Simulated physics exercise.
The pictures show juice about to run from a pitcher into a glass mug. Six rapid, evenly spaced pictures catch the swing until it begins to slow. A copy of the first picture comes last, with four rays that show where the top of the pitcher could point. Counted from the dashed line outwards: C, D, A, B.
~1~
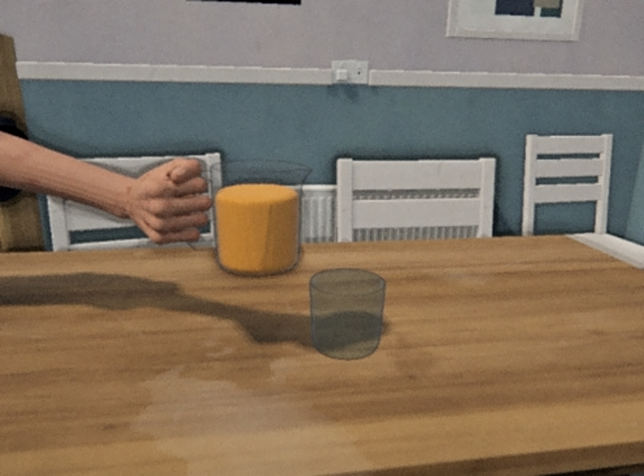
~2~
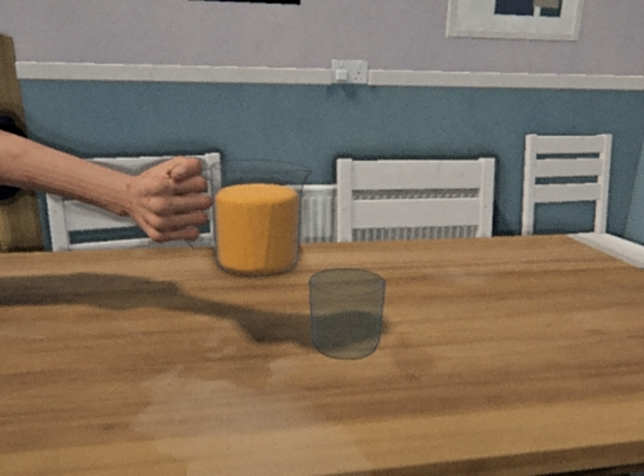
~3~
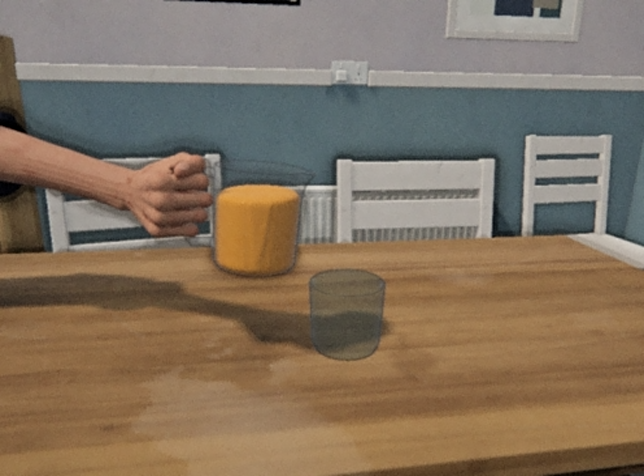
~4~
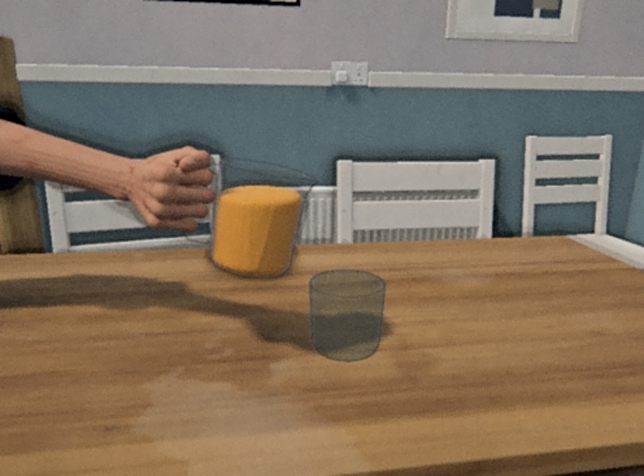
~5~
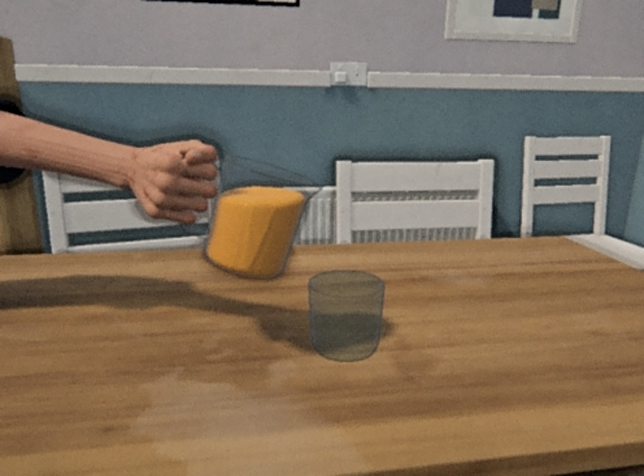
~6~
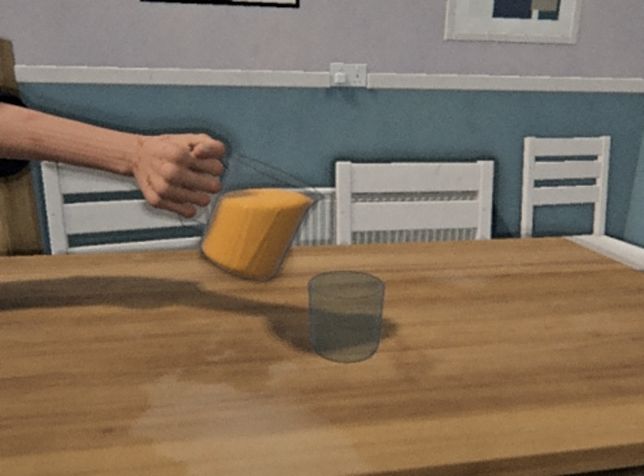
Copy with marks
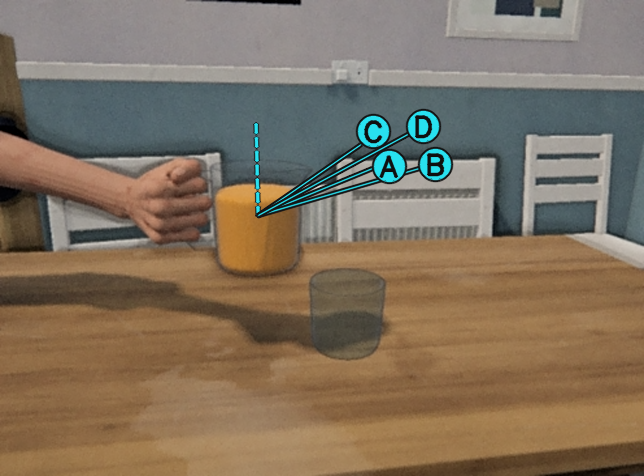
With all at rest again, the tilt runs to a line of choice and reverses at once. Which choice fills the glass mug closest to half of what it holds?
Take D.
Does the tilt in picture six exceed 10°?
Yes.
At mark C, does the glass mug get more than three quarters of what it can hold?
No, less.
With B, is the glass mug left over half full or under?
Over.
On the marked copy, A at (372, 168); B at (419, 168); C at (360, 144); D at (408, 134).
With A, the glass mug ends with about 62 % of what it can hold.
With B, the glass mug ends with about 72 % of what it can hold; 4 % of the juice is spilt.
With C, the glass mug ends with about 34 % of what it can hold.
With D, the glass mug ends with about 48 % of what it can hold.
